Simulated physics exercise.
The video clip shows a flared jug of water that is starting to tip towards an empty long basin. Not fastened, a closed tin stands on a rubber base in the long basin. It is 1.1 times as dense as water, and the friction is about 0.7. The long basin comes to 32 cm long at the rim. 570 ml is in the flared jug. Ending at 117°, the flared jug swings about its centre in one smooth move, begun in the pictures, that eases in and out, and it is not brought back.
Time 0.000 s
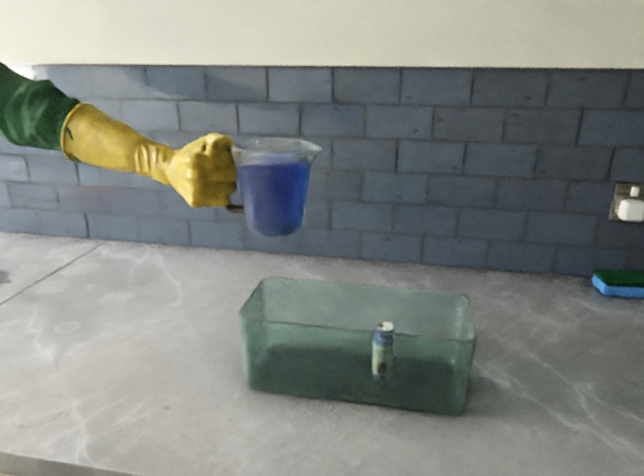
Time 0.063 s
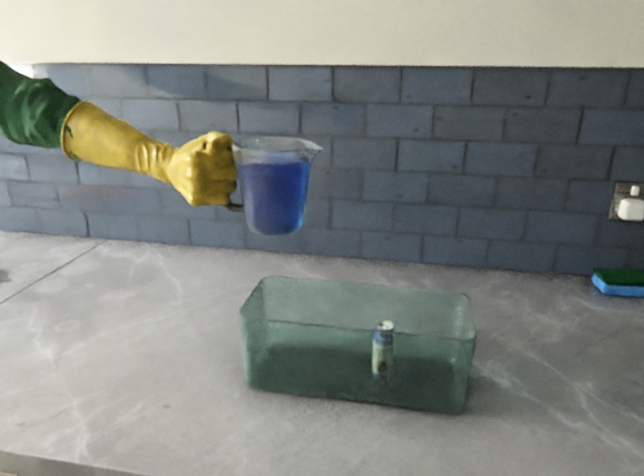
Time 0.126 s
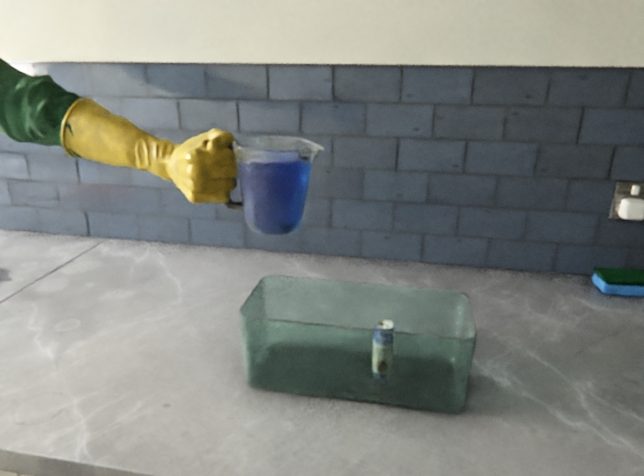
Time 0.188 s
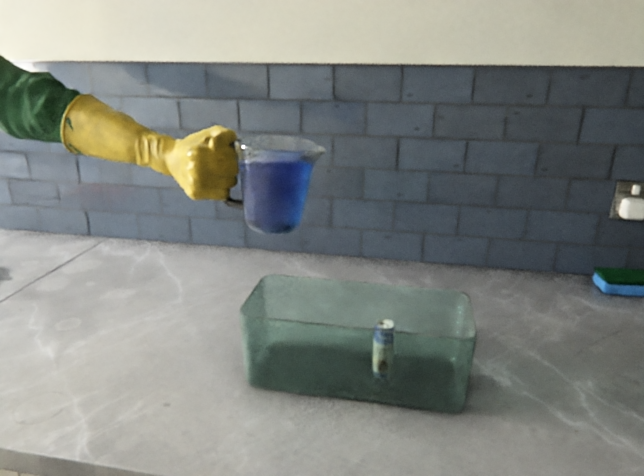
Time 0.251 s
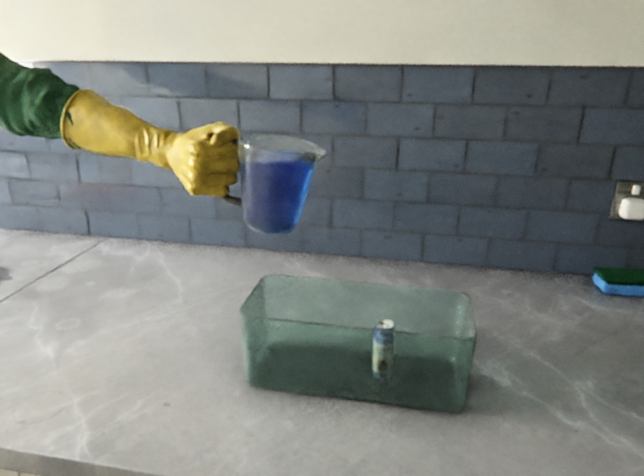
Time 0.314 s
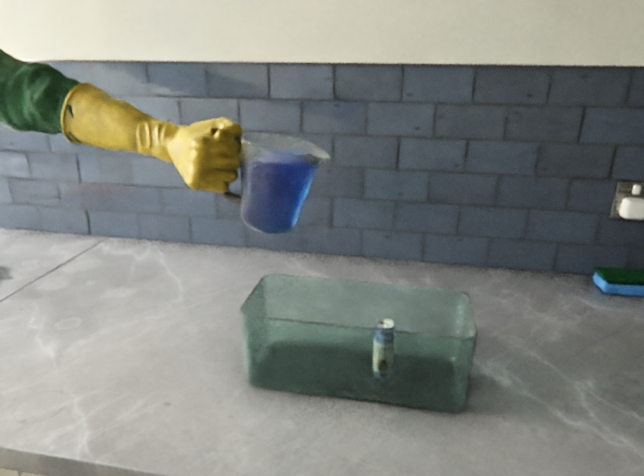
A jug of blue liquid, gripped by a yellow-gloved hand, hangs almost upright above and behind a long, clear, greenish basin with a small tin standing inside. The hand then slowly tilts the jug slightly to the right, while the basin and tin stay still on the grey counter.
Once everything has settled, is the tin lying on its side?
It's going to overturn.
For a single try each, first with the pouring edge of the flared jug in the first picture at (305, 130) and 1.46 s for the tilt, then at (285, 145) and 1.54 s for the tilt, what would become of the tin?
Try 1: Tipped over; try 2: Still standing.
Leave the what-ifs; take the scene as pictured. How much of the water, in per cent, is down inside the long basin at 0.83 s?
At that time the basin holds about 8 per cent of the liquid.
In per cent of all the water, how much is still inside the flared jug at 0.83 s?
I'd put it near 72 percent.
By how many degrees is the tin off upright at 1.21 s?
The lean is some 0° away from upright.
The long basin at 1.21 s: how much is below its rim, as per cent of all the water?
I reckon close to 72 per cent.
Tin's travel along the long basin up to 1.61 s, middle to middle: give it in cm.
About 7 cm.
After 0.83 s the tilt is 66° and 72 per cent is still to pour; the tin stands where it began.
After 1.21 s the tilt is 104° and 12 per cent is still to pour; the tin stands 2 cm from where it began.
After 1.61 s the tilt is 117° and 0 per cent is still to pour; the tin lies on its side.
After 2.04 s the tilt is 117° and 0 per cent is still to pour; the tin lies on its side.
In the end the tin lies on its side.
